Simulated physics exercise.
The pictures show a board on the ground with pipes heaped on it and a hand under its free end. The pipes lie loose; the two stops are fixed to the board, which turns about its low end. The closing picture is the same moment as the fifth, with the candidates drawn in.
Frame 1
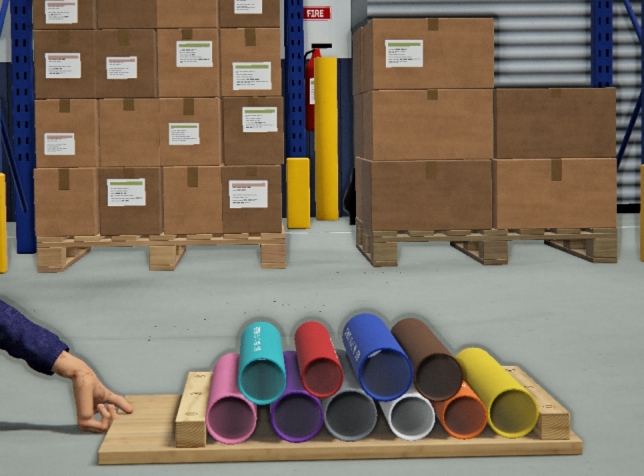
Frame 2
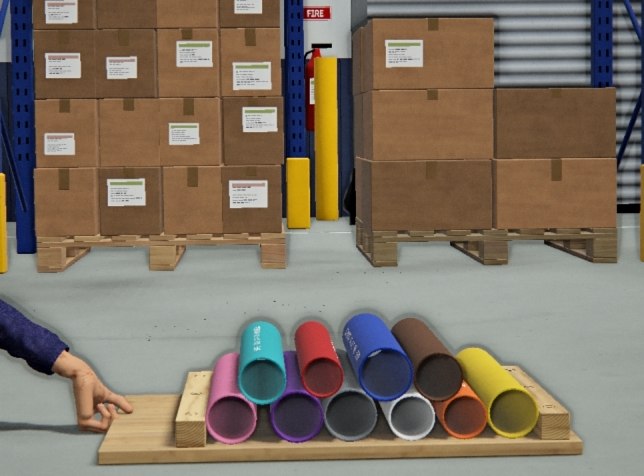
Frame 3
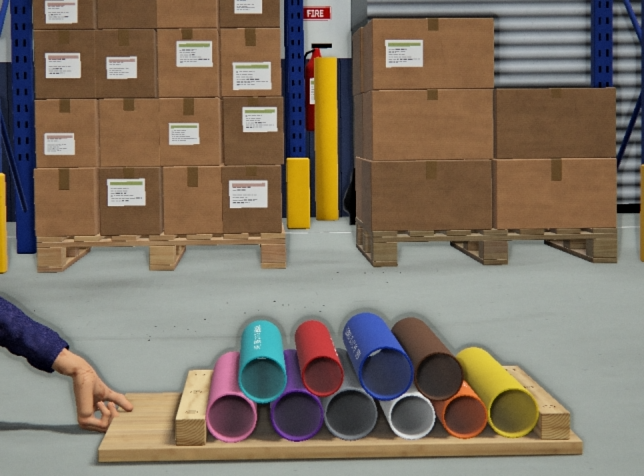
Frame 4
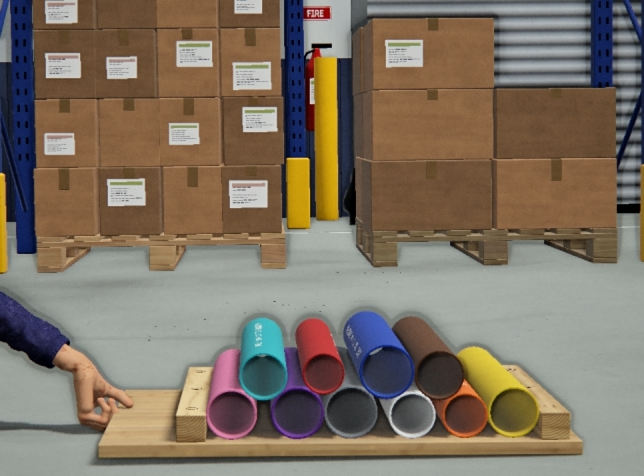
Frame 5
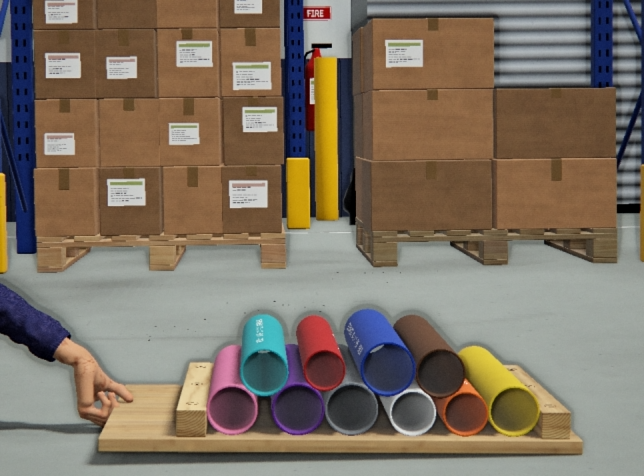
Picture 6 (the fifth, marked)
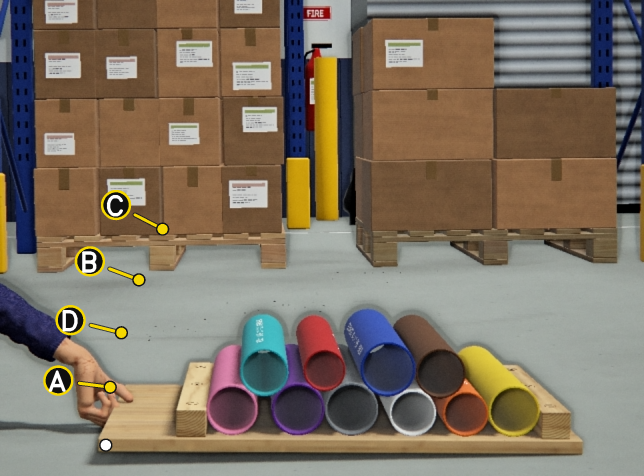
A hand at the left barely raised the free end of a wooden board on a warehouse floor, while the colorful pipes stacked on it stayed in their pile with hardly any shift.
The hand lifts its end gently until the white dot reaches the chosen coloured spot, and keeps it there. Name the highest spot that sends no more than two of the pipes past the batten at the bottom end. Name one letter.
Lift it to C and no more.
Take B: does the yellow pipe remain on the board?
Yes.
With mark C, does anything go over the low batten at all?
Yes.
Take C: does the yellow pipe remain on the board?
Yes, with C.
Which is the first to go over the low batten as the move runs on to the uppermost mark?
It is the brown one.
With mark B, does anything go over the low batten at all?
Yes.
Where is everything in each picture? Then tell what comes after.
The first picture shows brown pipe (438, 377); turquoise pipe (262, 381); red pipe (322, 377).
The second picture shows red pipe (322, 377); blue pipe (386, 374).
The third picture shows board (334, 409); pink pipe (231, 418); purple pipe (297, 416); brown pipe (439, 376).
The fourth picture shows board (334, 407); pink pipe (231, 414); purple pipe (298, 413).
The fifth picture shows board (334, 404); pink pipe (232, 409); purple pipe (298, 409).
On the marked copy, A at (110, 387); B at (139, 280); C at (163, 229); D at (121, 333); the white dot at (106, 445).
Taking C. A third of the way, board at 17°.
Two thirds of the way, board at 28°.
When it is over, board at 28°, two over the low batten (brown, blue).
As for the rest, A none over the low batten; B two over the low batten (brown, blue); D none over the low batten.
